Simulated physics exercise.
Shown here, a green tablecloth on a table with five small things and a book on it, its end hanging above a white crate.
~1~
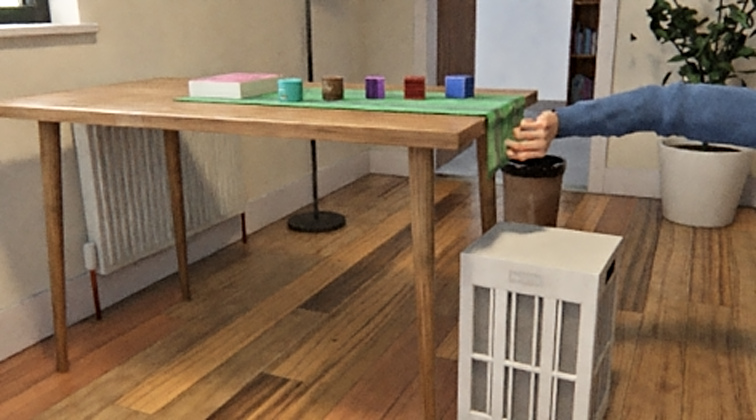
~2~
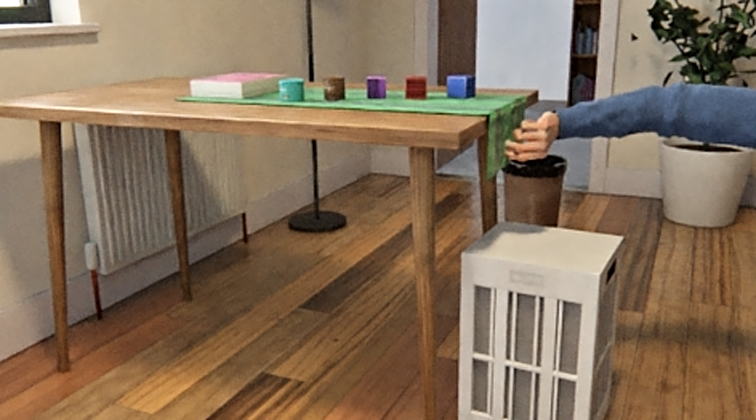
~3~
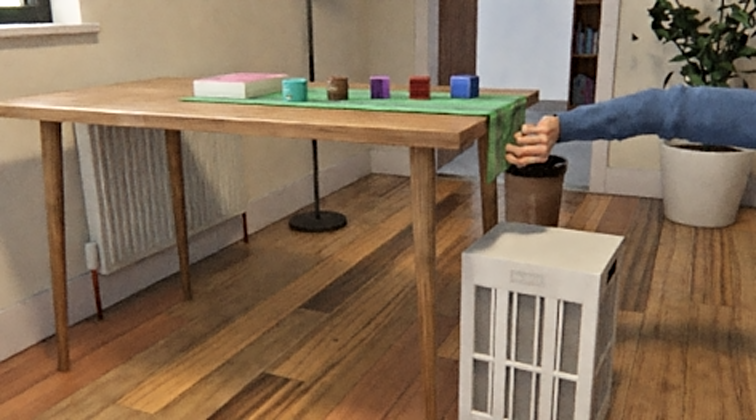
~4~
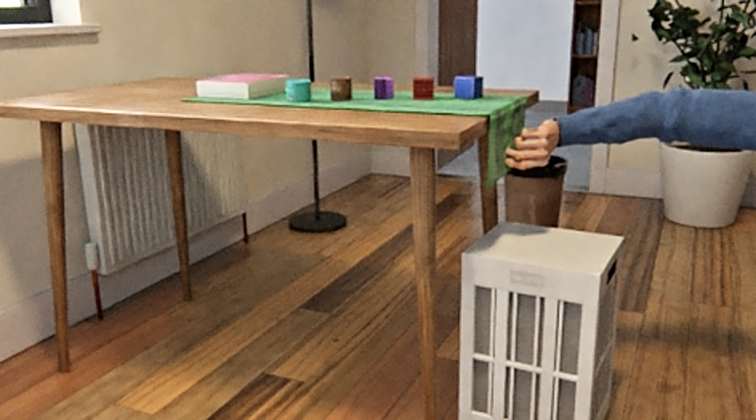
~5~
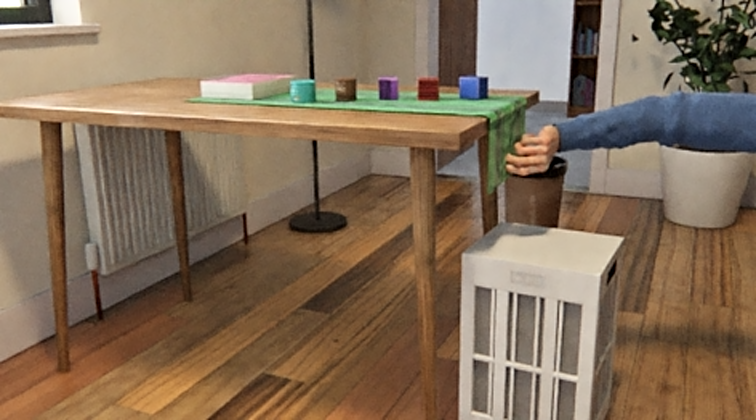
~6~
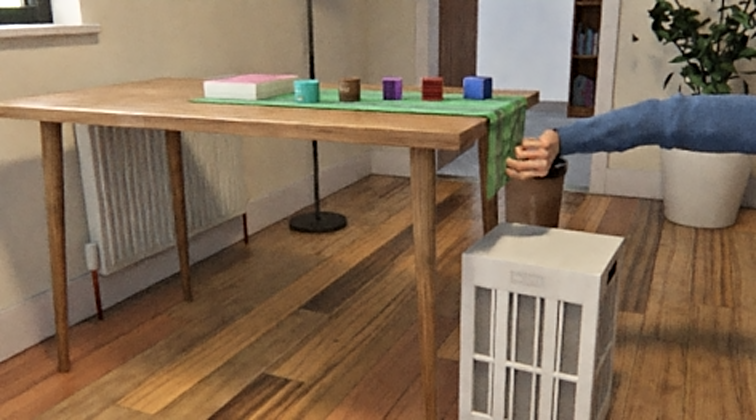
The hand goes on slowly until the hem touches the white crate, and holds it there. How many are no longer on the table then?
The answer is one.
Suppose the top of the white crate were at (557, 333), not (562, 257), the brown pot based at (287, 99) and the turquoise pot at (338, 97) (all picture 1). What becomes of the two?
The brown pot survives; the turquoise pot survives.
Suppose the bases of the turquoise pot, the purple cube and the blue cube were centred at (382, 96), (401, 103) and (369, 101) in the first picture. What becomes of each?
The turquoise pot remains up; the purple cube keeps its place on top; the blue cube holds on.
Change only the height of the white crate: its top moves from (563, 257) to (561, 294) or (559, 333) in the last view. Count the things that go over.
The count: 2 and 3.
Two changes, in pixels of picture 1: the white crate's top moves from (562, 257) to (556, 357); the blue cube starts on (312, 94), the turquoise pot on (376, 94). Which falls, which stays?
The blue cube holds on, the turquoise pot is carried off.
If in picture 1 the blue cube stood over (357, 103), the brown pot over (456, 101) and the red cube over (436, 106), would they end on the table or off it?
The blue cube stays on; the brown pot goes over; the red cube tumbles off.
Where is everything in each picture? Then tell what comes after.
In the first frame, hem (487, 180); blue cube (460, 76); red cube (415, 77); purple cube (375, 77); brown pot (332, 77); turquoise pot (290, 80); top of the crate (562, 257).
In the second frame, hem (486, 181); blue cube (462, 76).
In the third frame, hem (487, 184); red cube (420, 77).
In the fourth frame, hem (486, 189); purple cube (383, 78); top of the crate (563, 257).
In the fifth frame, hem (487, 195); brown pot (346, 78).
In the sixth frame, hem (487, 199); blue cube (478, 77); red cube (433, 79); purple cube (392, 78); brown pot (349, 78); turquoise pot (307, 81).
A little later, hem near (507, 201); all still up.
Next, hem on the crate; blue cube gone.
When it is over, hem on the crate; blue cube gone. Over the edge go one.
